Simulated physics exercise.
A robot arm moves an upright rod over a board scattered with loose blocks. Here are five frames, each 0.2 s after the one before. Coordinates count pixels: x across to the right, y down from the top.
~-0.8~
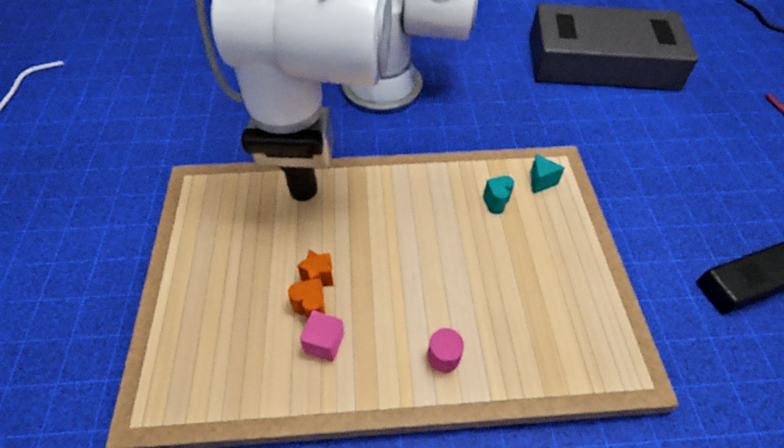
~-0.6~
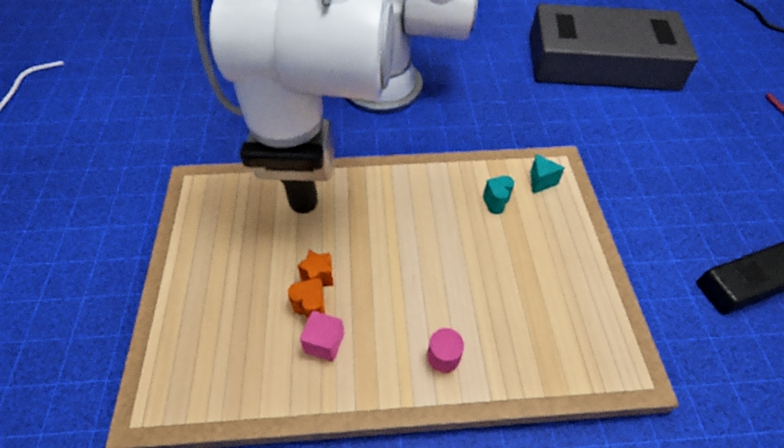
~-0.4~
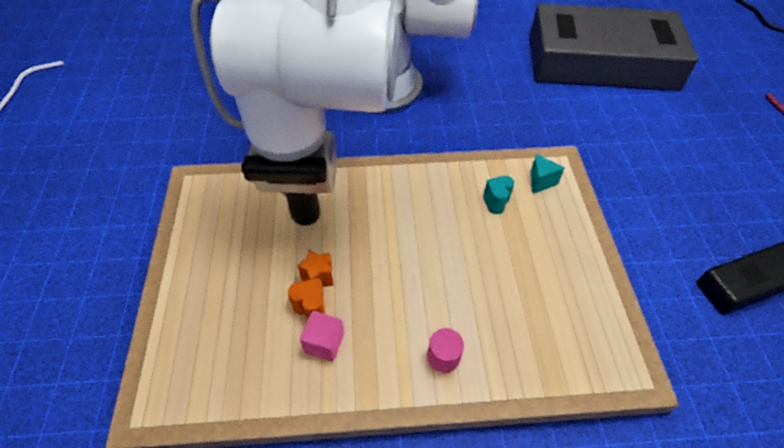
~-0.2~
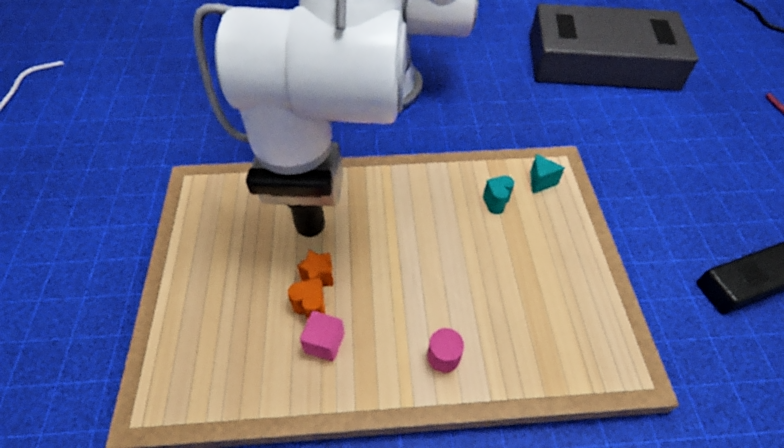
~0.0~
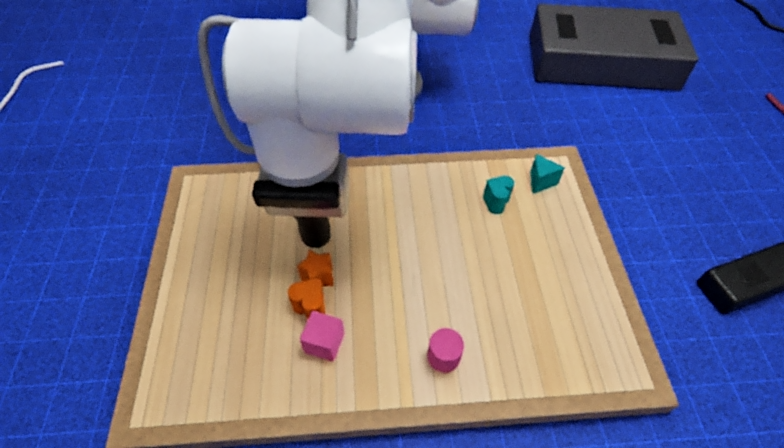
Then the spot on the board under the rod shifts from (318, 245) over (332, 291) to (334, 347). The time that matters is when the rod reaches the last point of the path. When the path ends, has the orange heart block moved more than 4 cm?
Yes, that is how it ends up.
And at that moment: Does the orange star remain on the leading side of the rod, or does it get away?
I expect it to be in front.
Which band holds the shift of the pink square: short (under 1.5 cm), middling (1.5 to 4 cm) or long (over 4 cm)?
Over 4 cm.
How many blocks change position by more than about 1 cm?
The result: Three blocks or more.
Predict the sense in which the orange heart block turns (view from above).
The sense of turning is clockwise.
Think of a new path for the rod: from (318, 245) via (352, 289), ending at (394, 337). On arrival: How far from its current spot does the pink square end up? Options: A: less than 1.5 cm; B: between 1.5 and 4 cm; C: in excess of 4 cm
I choose A.
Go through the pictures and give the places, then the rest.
The first frame shows rod tip (304, 191); block tops, orange heart block (307, 293); orange star (316, 263); pink square (321, 329).
The second frame shows rod (304, 203); blocks unchanged.
The third frame shows rod (306, 215); blocks unchanged.
The fourth frame shows rod (310, 226); blocks unchanged.
The fifth frame shows rod (316, 236); orange heart block (307, 293); orange star (316, 263); pink square (321, 329).
The first path, step by step. One third of the way, rod (326, 268); orange heart block (303, 311), turned 50° clockwise; orange star (320, 286); pink square (318, 340), turned 40° anticlockwise.
Two thirds of the way, rod (334, 302); orange heart block (288, 330), turned 70° clockwise; orange star (319, 321), turned 10° clockwise; pink square (318, 354), turned 50° anticlockwise.
At the end, rod (332, 340); orange heart block (279, 340), turned 95° clockwise; orange star (314, 362), turned 15° clockwise; pink square (307, 398), turned 40° anticlockwise.
